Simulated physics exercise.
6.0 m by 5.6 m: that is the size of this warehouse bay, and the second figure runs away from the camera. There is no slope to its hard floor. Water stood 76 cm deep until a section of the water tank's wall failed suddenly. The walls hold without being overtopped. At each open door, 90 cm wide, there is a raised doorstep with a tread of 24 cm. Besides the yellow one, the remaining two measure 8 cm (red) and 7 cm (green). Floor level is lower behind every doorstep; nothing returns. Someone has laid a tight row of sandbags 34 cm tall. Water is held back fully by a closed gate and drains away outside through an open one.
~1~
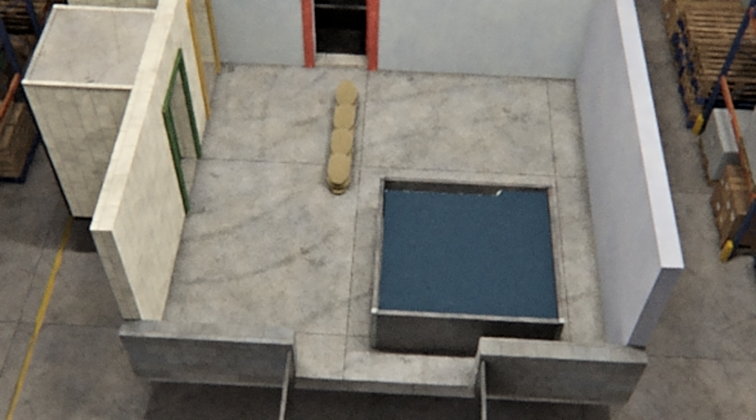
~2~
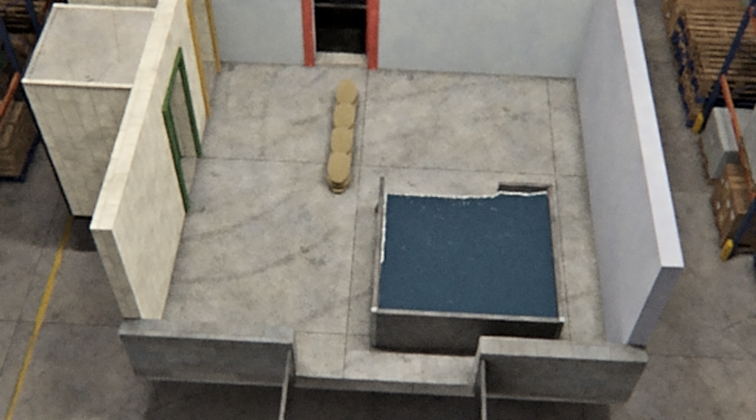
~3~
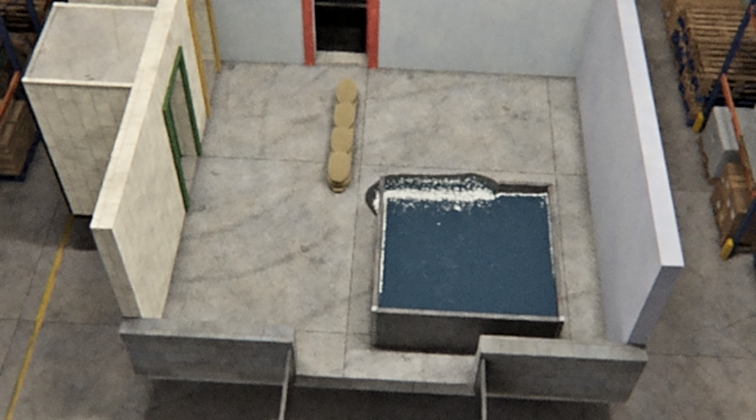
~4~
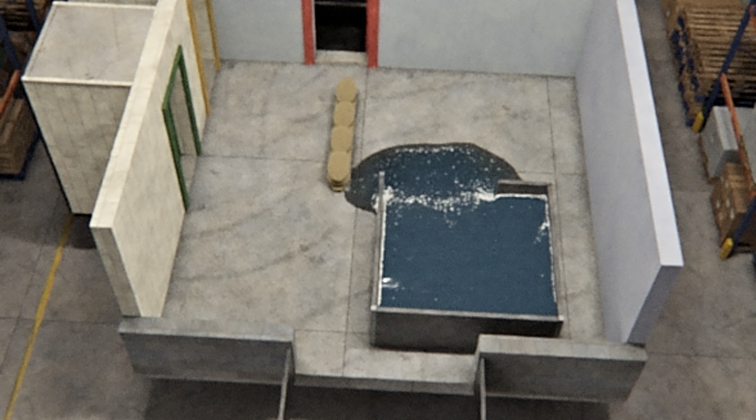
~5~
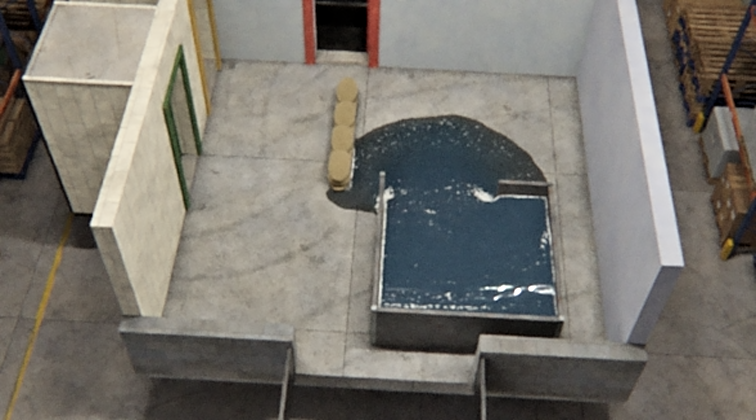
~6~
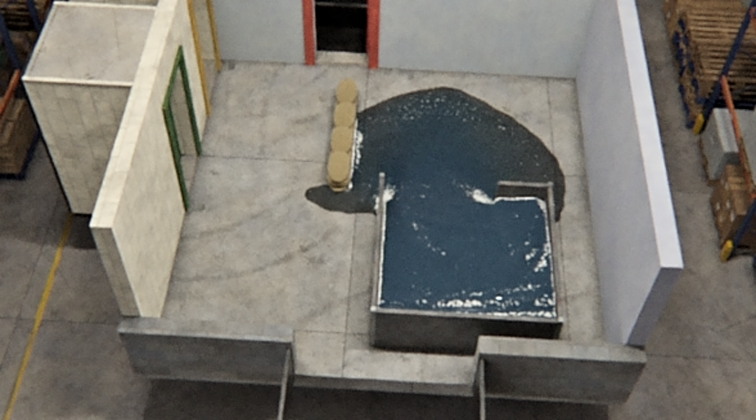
Water bursts through the far side of a square tank and spreads across the concrete floor.
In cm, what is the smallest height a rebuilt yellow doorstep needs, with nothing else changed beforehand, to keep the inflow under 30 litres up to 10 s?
Close to 15 cm is just enough.
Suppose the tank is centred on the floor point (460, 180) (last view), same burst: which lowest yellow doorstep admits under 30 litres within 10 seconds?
It should be around 29 cm high.
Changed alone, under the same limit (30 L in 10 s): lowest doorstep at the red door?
At the red door it takes roughly 30 centimetres.
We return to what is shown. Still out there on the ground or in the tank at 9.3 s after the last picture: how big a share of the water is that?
Some 84 %.
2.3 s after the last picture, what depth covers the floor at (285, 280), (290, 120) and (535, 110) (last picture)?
Approx. 0 / 0 / 20 cm.
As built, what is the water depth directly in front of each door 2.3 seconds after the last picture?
Before red it's 20 cm, before yellow 21 cm, before green 0 cm.
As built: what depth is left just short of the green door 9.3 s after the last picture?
Some 4.0 cm.
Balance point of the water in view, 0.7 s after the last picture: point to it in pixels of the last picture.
I'd put it close to (451, 218).
Then, 0.7 s after the last picture water covers 35 % of the floor, deepest (48 cm) near (380, 75); it has not reached the yellow door.
Then, 2.3 s after the last picture water covers 45 % of the floor, deepest (44 cm) near (573, 78); 21 cm at the yellow door, 0 litres in over its 26 cm doorstep.
Then, 9.3 s after the last picture water covers 95 % of the floor, deepest (18 cm) near (593, 375); 8 cm at the yellow door, 0 litres in over its 26 cm doorstep.
At the yellow door as built, the water peaked near 22 cm, 2.5 s after the last picture.
With a doorstep of 12.5 cm, 61 litres would have come in within the 10 s; with 17 cm, 18 litres. So under 30 litres takes about 15 cm.
